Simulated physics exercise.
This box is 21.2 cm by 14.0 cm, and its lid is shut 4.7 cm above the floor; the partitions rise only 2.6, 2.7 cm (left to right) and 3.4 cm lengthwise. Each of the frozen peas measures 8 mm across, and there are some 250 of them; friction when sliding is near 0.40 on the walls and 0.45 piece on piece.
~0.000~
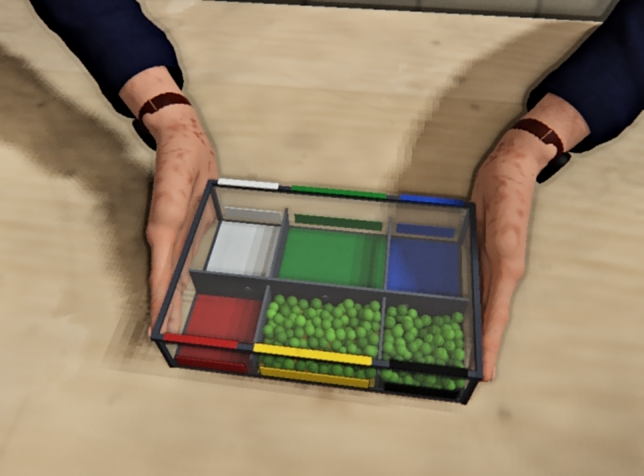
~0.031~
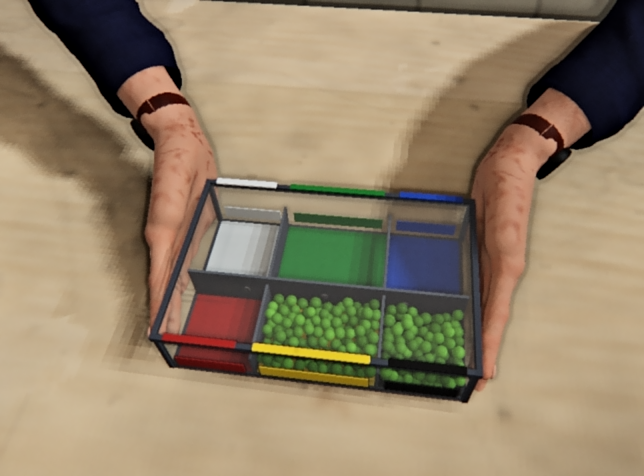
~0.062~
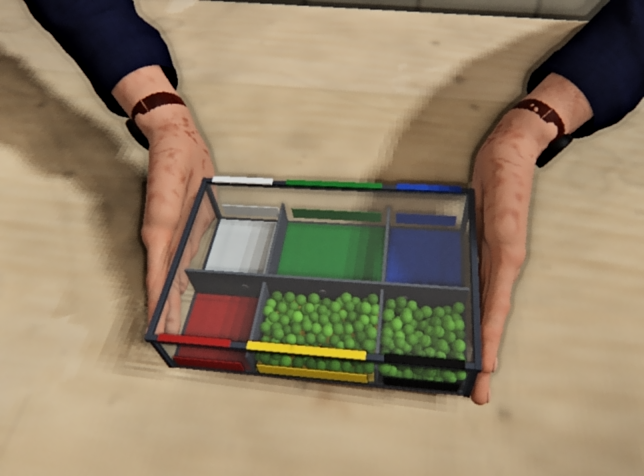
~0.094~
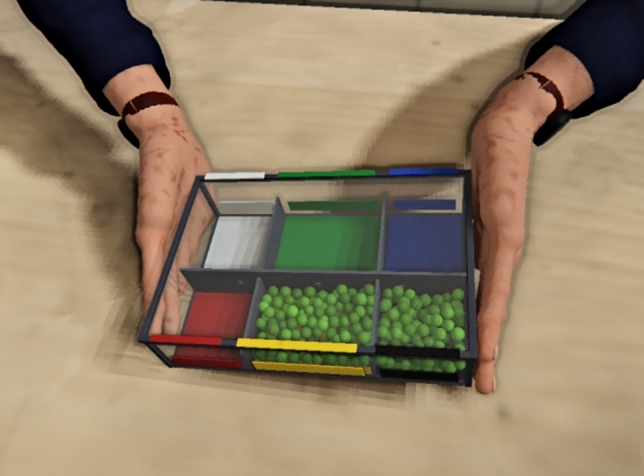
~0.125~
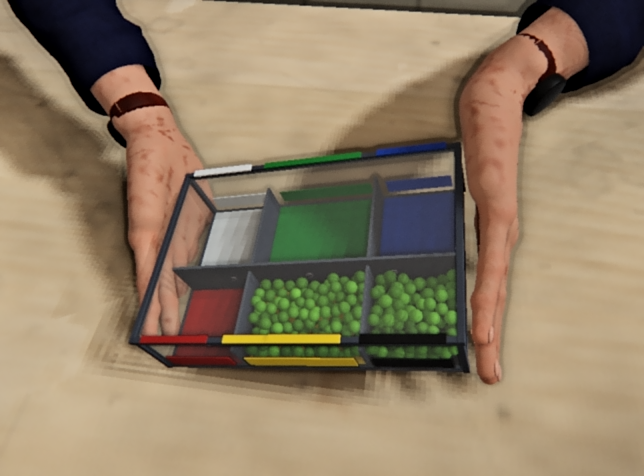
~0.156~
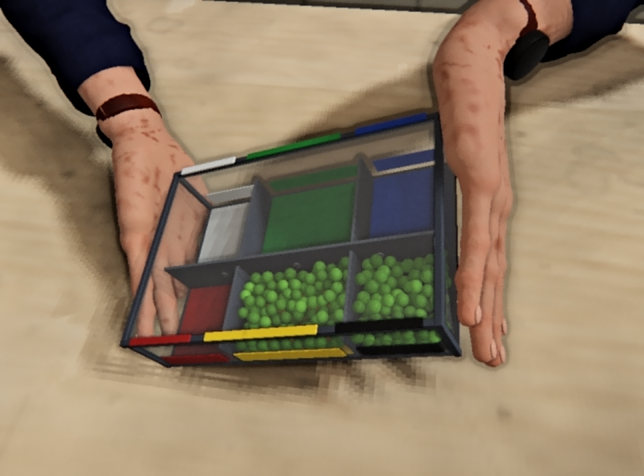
To begin with, two hands hold a clear, closed box level above a pale surface, with small green balls filling its yellow and black front compartments. The hands then tilt it, slowly at first and then more steeply, raising the right side while the balls stay in the same two compartments.
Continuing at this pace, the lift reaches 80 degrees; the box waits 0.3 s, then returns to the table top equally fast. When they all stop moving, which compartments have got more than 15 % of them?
Red compartment: It'll probably finish past fifteen percent of the pieces. Blue compartment: It'll probably finish at or short of fifteen percent of the pieces. Green compartment: It'll probably finish at or short of fifteen percent of the pieces. Yellow compartment: It'll probably finish past fifteen percent of the pieces. White compartment: It'll probably finish at or short of fifteen percent of the pieces. Black compartment: It'll probably finish at or short of fifteen percent of the pieces.
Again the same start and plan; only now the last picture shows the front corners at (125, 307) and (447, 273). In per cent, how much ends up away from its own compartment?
Something like 70 in a hundred.
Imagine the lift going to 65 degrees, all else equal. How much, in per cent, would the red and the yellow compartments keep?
Red: 40; yellow: 40 (per cent).
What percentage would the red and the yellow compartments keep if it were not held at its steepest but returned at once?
Then, in per cent: Red 35, yellow 50.
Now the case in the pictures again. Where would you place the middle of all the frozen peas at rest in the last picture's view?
Roughly pixel (267, 337).
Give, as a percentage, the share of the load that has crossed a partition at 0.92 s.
Near 60 per cent of it.
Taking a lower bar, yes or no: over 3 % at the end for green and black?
For green, it does not, for black, it does.
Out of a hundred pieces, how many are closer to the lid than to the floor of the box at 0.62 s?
I'd say around 50 percent of the pieces.
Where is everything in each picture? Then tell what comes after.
In the first frame, box tilt 0 degrees, front corners at (158, 335) and (476, 373); yellow 60 %, black 40 %.
In the second frame, box tilt 1 degrees, front corners at (156, 335) and (476, 371).
In the third frame, box tilt 4 degrees, front corners at (152, 336) and (474, 365), lowest corner left front.
In the fourth frame, box tilt 9 degrees, front corners at (146, 337) and (470, 353), lowest corner left front.
In the fifth frame, box tilt 16 degrees, front corners at (137, 339) and (458, 337), lowest corner left front.
In the sixth frame, box tilt 24 degrees, front corners at (127, 341) and (436, 320), lowest corner left front; yellow 60 %, black 40 %. Its pace works out near 250 degrees a second.
After 0.62 s, tilt 80 degrees; red 30 %, yellow 55 %, black 20 %.
After 0.92 s, tilt 50 degrees; red 45 %, yellow 45 %, black 10 %.
Then, at 1.33 s, tilt 0 degrees; red 45 %, yellow 45 %, black 10 %.
By 1.8 s all is still; red 45 %, blue 0 %, green 0 %, yellow 45 %, white 0 %, black 10 %.
